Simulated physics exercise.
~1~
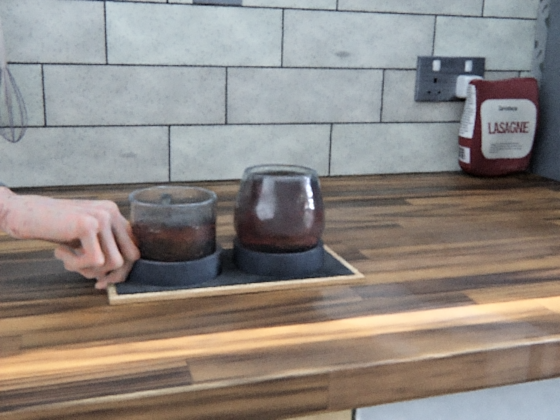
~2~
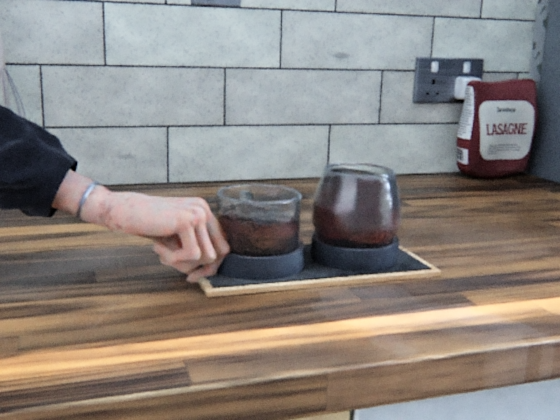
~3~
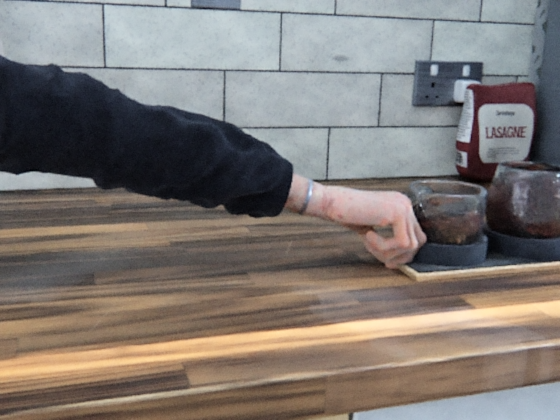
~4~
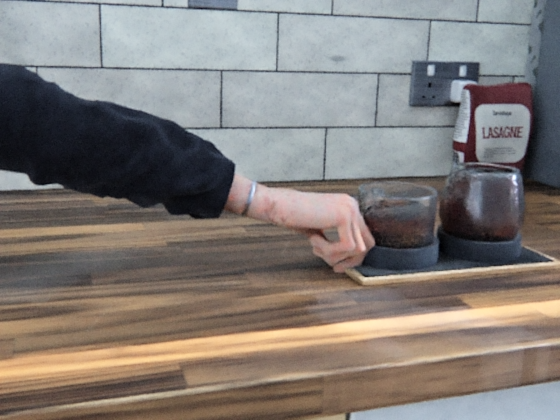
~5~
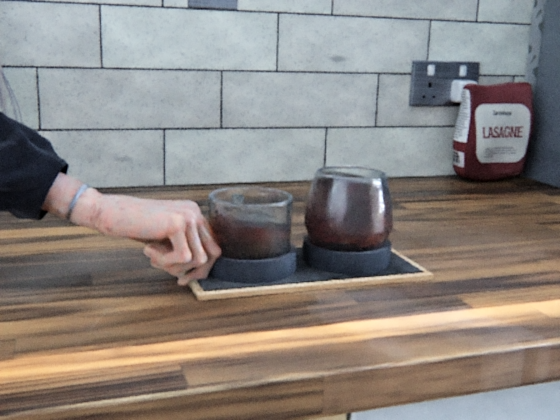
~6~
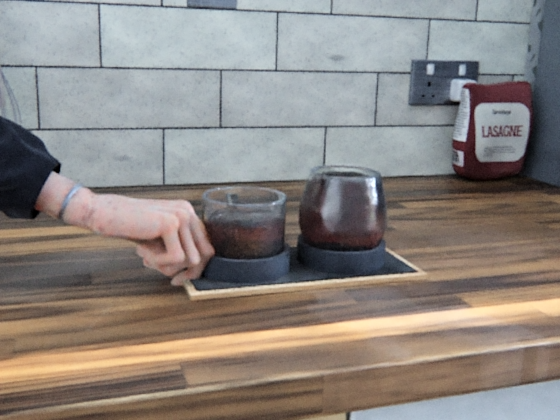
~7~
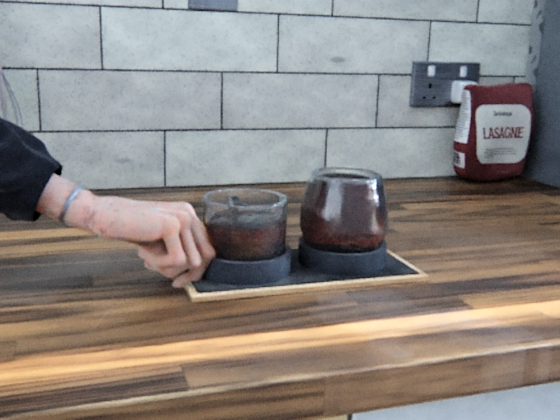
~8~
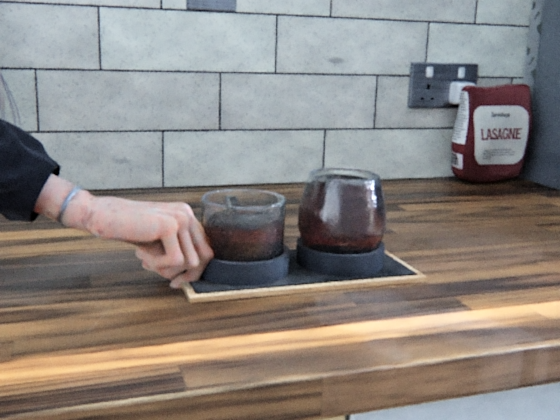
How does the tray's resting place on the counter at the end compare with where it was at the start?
The tray ends up a little further to the right than where it began, somewhat closer to the red lasagne bag.
A hand slid a tray holding two open cups of dark liquid right along a wooden counter towards the red lasagne bag, then pulled it partway back left and held it still, both cups upright in their holders.
